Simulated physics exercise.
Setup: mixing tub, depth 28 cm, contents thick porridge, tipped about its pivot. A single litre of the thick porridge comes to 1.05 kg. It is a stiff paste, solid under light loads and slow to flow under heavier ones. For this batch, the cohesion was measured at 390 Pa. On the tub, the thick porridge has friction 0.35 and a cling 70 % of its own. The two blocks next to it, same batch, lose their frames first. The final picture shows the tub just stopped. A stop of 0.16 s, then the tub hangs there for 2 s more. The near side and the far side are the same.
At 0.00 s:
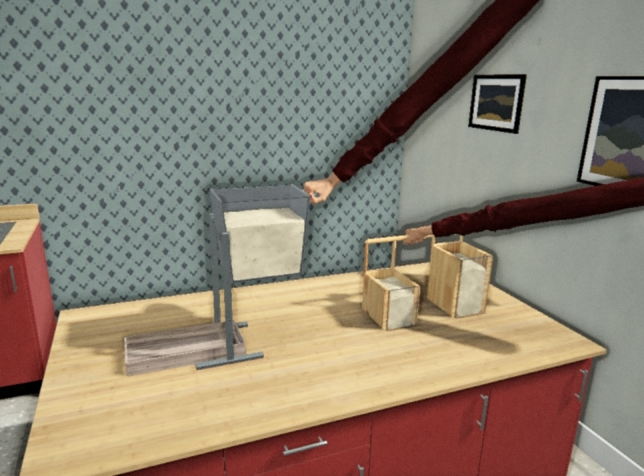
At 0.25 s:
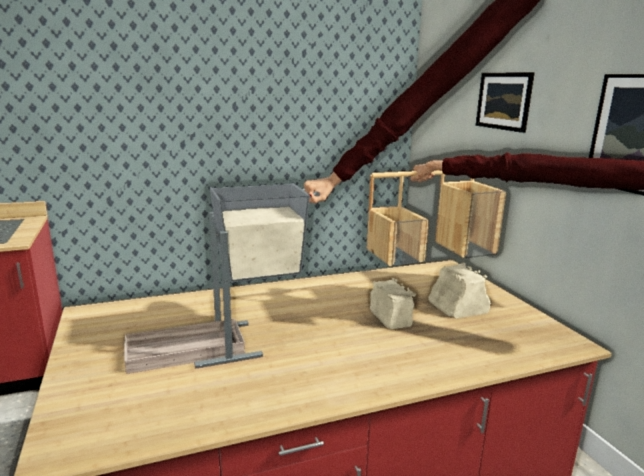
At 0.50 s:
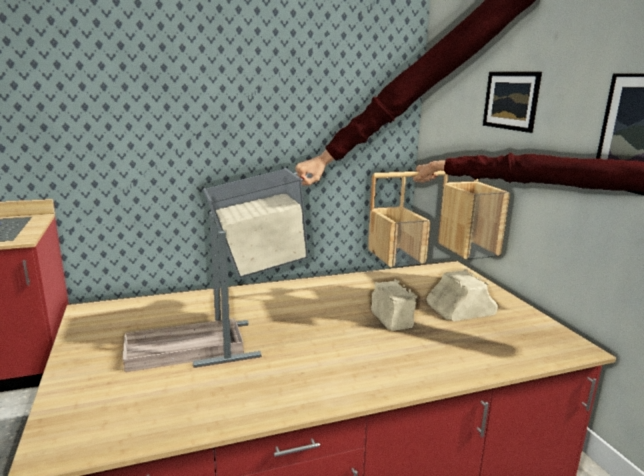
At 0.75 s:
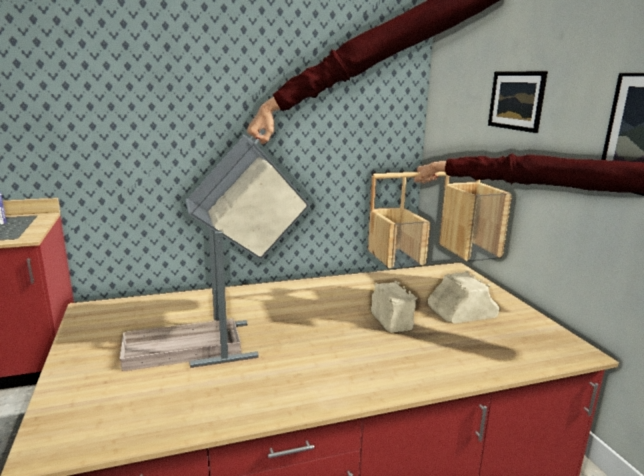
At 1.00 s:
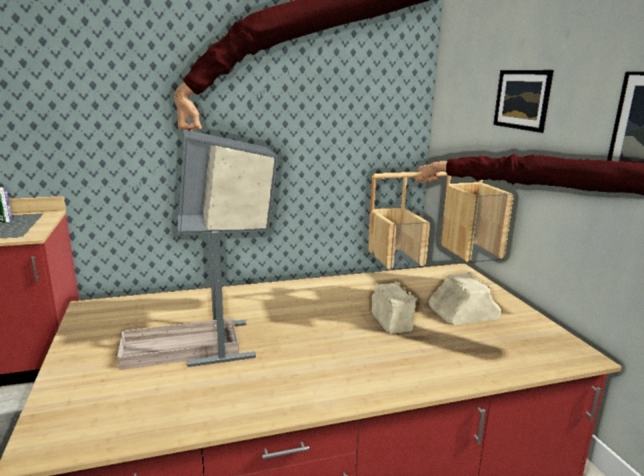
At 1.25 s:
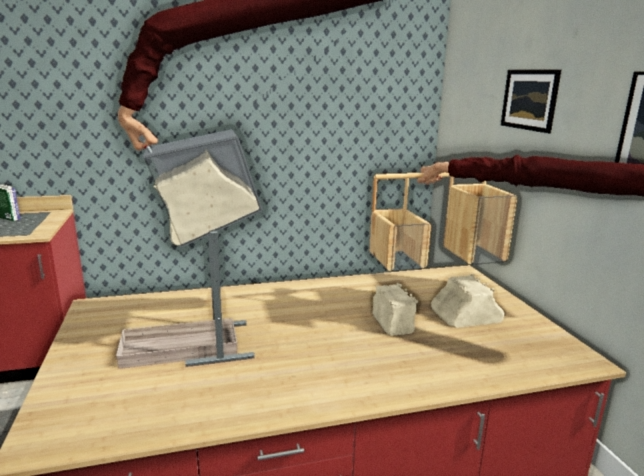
The clip shows a red-sleeved arm lifting two wooden moulds off pale blocks on a counter, the right block slumping lower, before another hand turns a grey tub of thick, pale material far over leftward on its stand.
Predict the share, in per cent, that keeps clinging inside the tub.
I would say roughly 0 percent.
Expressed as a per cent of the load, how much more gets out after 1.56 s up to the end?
25 per cent.
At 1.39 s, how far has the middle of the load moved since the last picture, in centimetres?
It has moved around 12 centimetres.
By 1.39 s, the tub is at 107 degrees and holds 54 %.
By 1.56 s, the tub is at 107 degrees and holds 25 %.
By 1.73 s, the tub is at 107 degrees and holds 1 %.
By 1.90 s, the tub is at 107 degrees and holds 0 %.
By 3.25 s, at the end, the tub is at 107 degrees and holds 0 %.
